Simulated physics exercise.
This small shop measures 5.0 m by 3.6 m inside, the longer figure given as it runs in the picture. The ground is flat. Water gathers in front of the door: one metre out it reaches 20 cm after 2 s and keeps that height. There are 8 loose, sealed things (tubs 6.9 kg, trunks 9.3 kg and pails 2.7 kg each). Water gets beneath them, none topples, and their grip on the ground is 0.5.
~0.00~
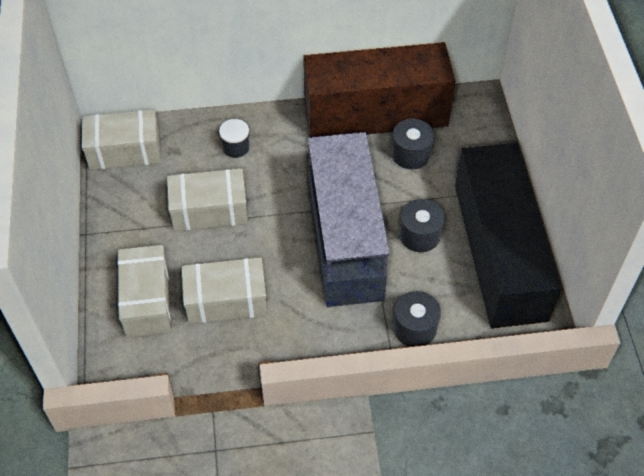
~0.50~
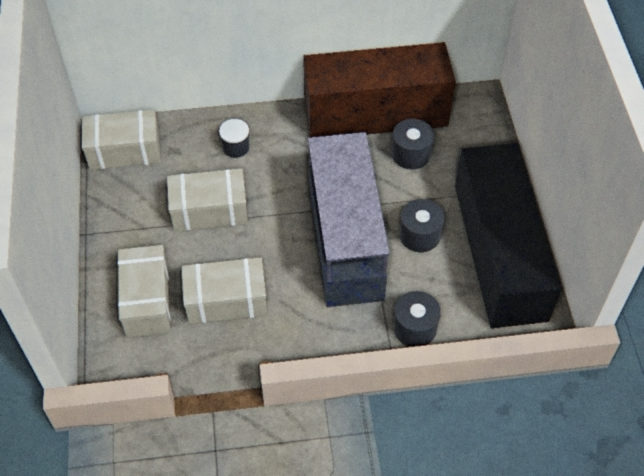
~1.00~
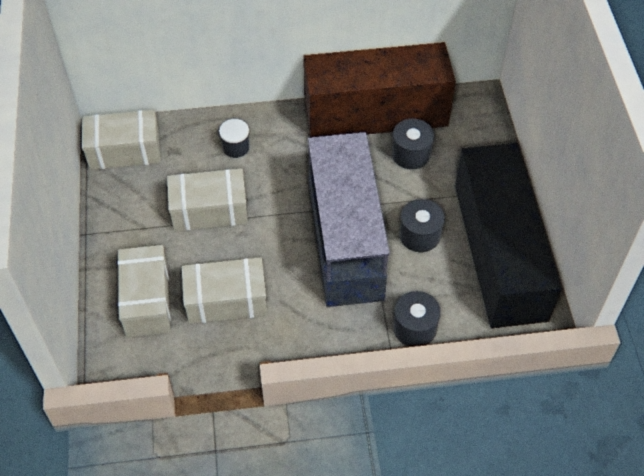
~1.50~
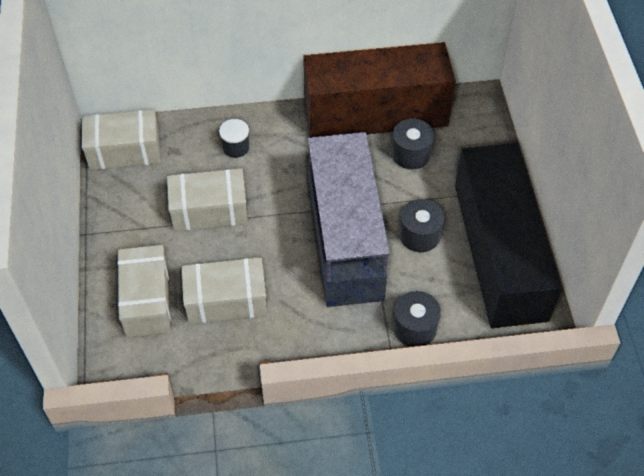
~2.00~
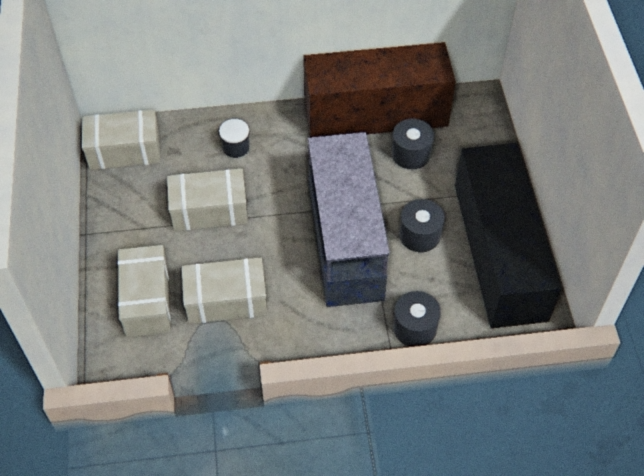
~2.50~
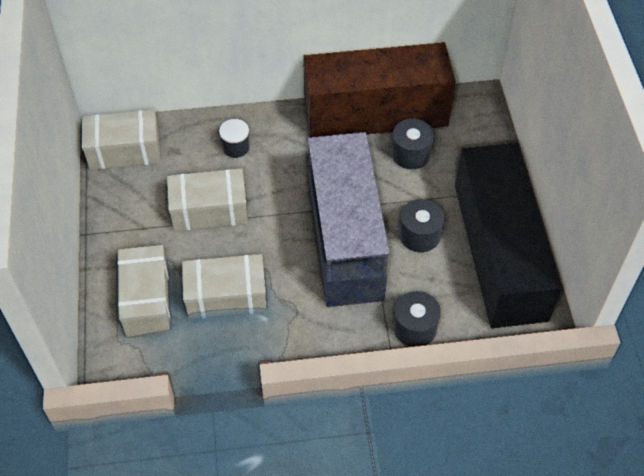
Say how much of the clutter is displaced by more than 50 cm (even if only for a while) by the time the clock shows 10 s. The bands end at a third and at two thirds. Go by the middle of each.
Share: One to two thirds.
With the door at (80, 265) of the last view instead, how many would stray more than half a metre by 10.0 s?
Then 7.
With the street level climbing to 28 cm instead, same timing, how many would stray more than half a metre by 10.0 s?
In that case 6 of them.
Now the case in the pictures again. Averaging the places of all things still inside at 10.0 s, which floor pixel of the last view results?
Around (308, 193).
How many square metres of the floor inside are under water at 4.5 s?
About 9.5 m2.
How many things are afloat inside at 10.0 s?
6 of them.
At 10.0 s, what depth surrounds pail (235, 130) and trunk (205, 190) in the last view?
Roughly 11 and 12 cm.
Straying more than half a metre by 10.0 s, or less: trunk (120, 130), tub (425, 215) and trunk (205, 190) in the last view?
In turn: Less, under, more.
After 3.5 s 2 of 8 are over 50 cm from their spots; 1 afloat.
After 4.5 s 3 of 8 are over 50 cm from their spots; 2 afloat.
After 7.0 s 3 of 8 are over 50 cm from their spots; 5 afloat.
After 10.0 s 4 of 8 are over 50 cm from their spots, and 4 have been at some point; 6 afloat.
